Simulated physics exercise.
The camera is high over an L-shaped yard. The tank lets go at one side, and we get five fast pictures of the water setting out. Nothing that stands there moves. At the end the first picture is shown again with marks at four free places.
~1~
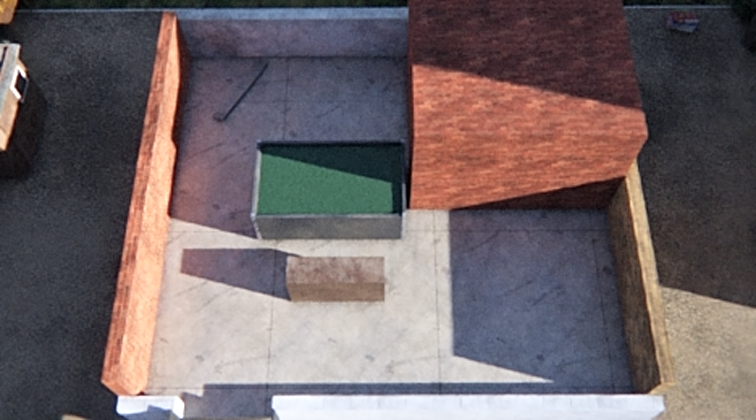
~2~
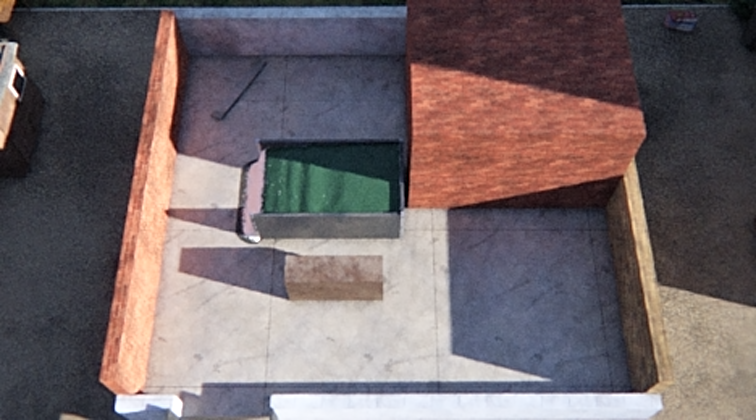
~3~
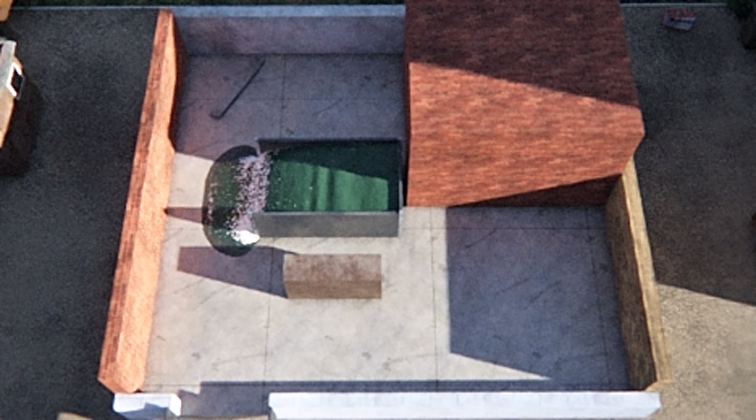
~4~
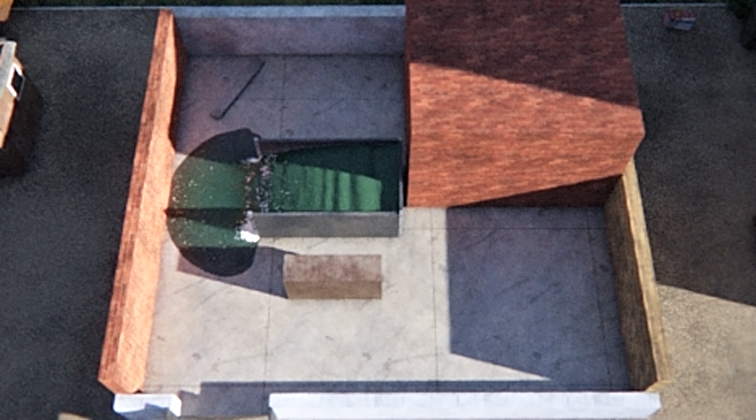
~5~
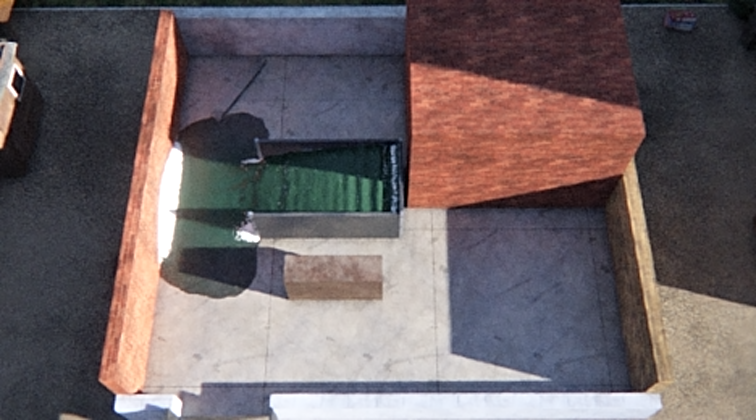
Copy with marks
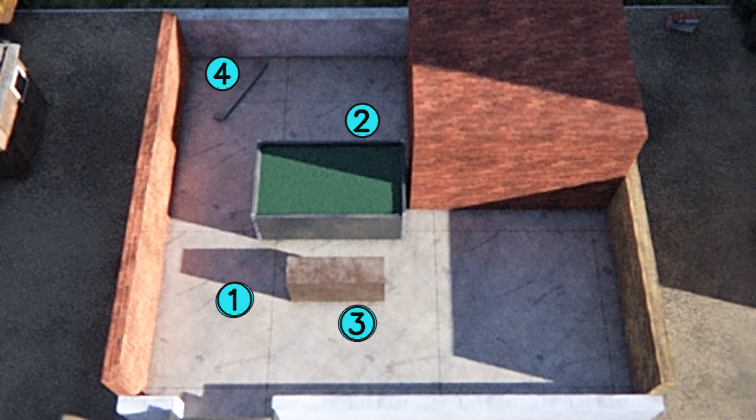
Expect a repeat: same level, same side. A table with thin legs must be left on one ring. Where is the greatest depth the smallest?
3 beats the others.
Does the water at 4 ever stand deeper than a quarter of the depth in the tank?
Yes, clearly.
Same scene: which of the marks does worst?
4.
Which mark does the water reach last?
That is ring 3.
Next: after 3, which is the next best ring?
That would be 1.
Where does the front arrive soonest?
It is 4.
On the marked copy, 1 at (234, 299); 2 at (362, 120); 3 at (357, 323); 4 at (222, 73).
If 1 is chosen, the water peaks at about 8 % of the depth that stood in the tank.
If 2 is chosen, the water peaks at about 21 % of the depth that stood in the tank.
If 3 is chosen, the water peaks at about 5 % of the depth that stood in the tank.
If 4 is chosen, the water peaks at about 43 % of the depth that stood in the tank.
